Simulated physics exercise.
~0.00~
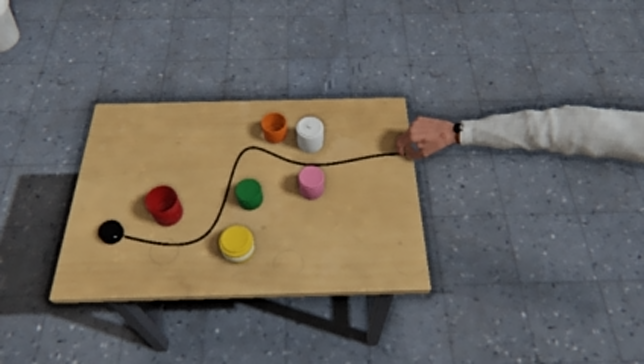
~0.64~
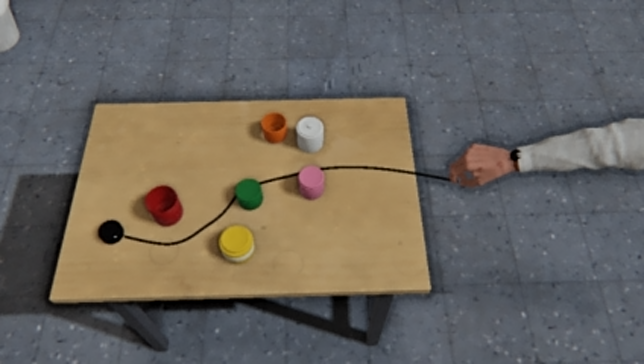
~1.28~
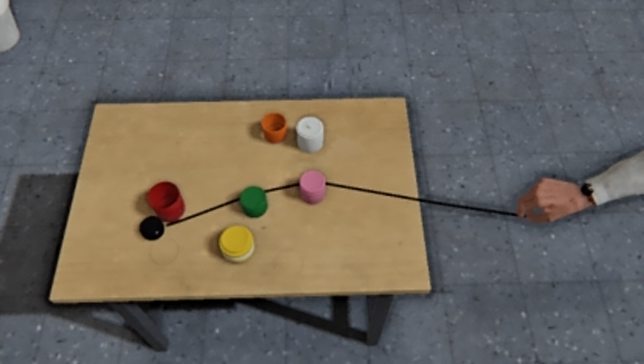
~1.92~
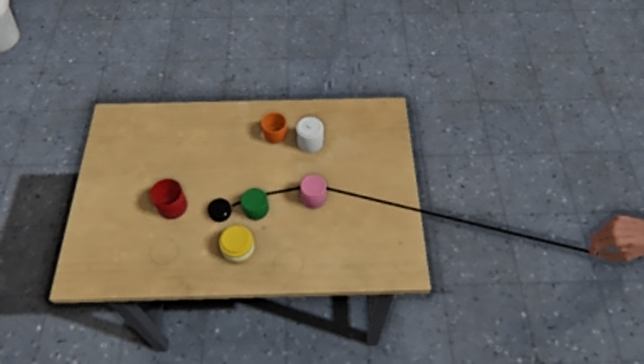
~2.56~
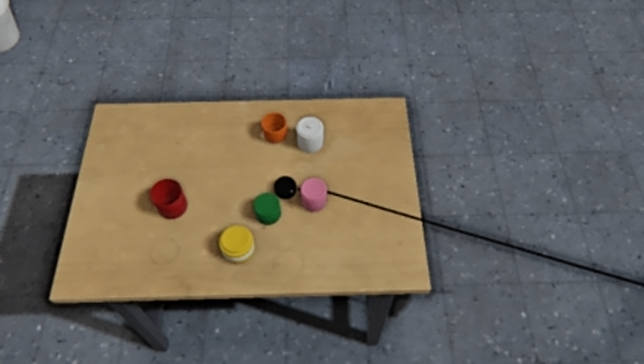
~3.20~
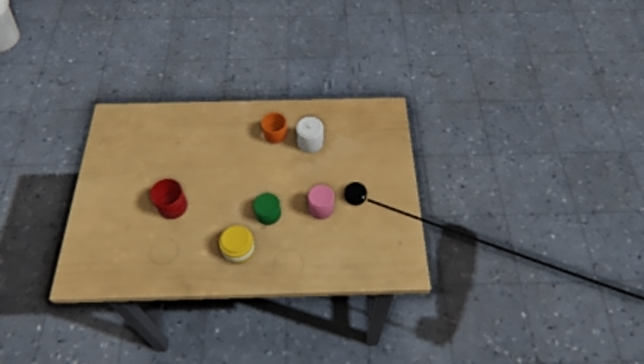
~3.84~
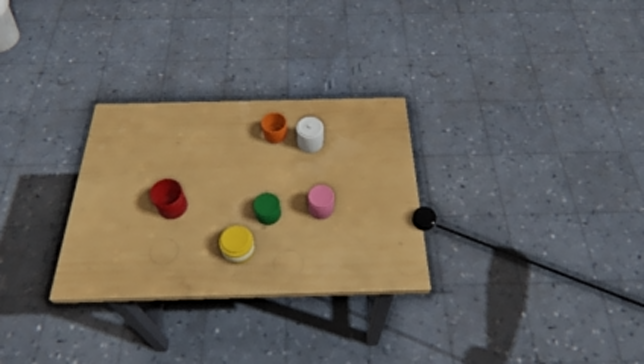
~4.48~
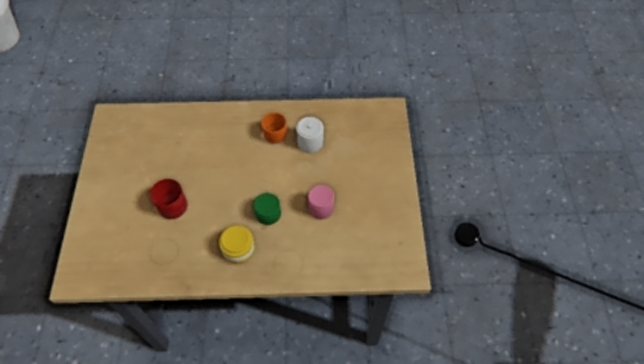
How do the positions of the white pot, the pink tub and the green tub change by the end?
The white pot stays about where it started, while the pink tub and the green tub each shift a moderate way across the table.
